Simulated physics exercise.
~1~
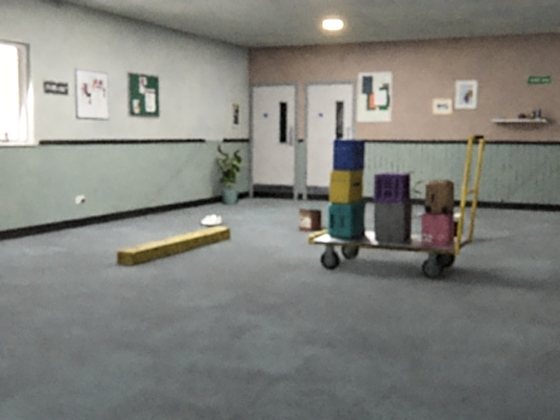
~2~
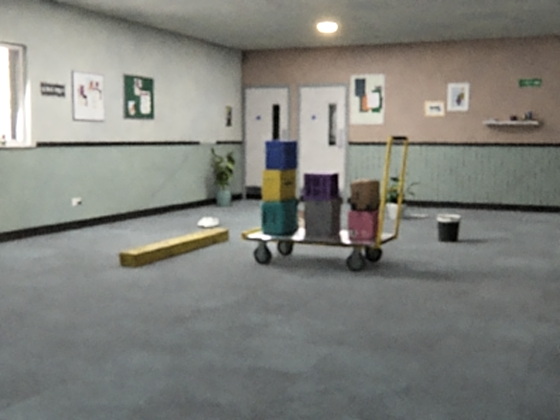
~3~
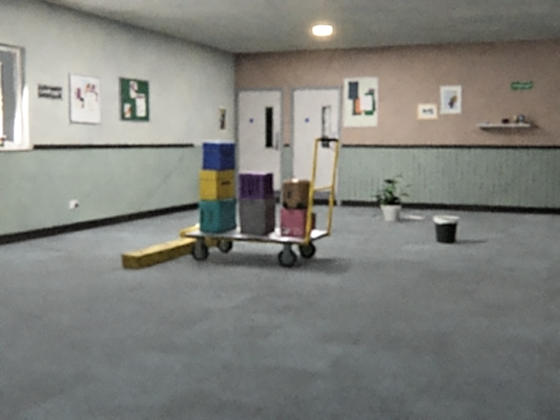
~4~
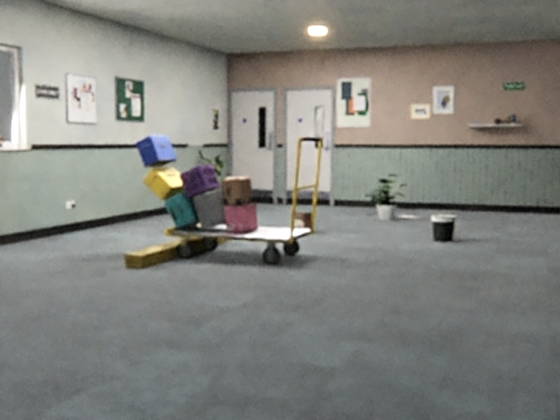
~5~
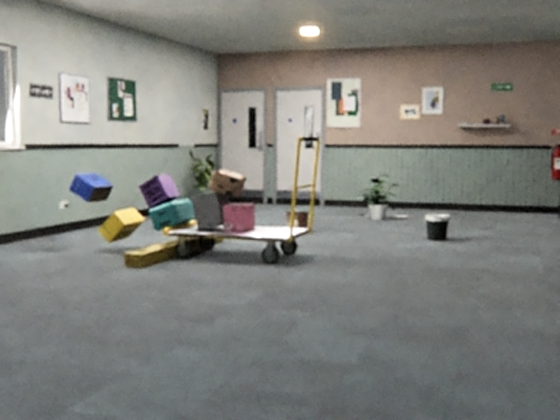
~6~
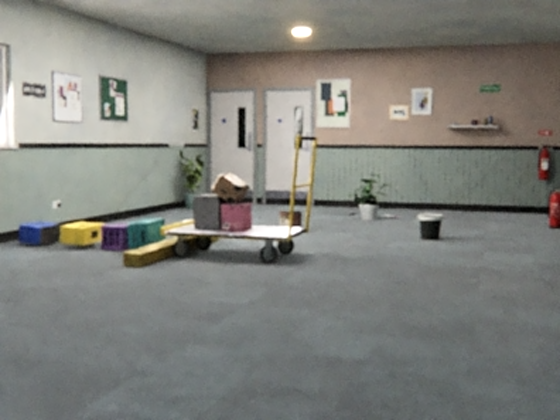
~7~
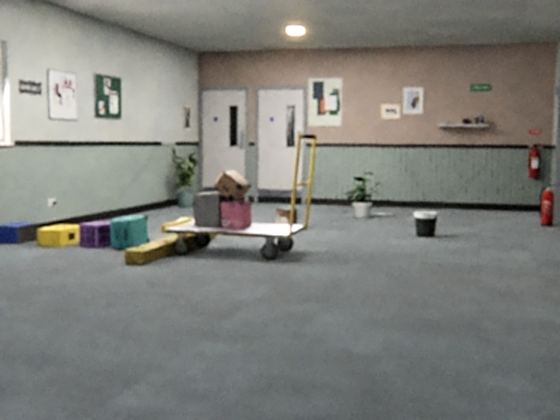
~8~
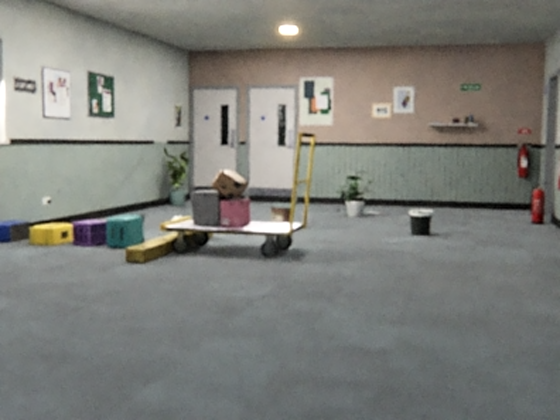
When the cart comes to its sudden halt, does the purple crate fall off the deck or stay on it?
The purple crate flies off. It turns over as it goes past the left end of the deck and ends up on the floor.
Loaded stock cart rolling left and halting at a yellow kerb, four coloured boxes tumbling to the floor while three stay aboard.
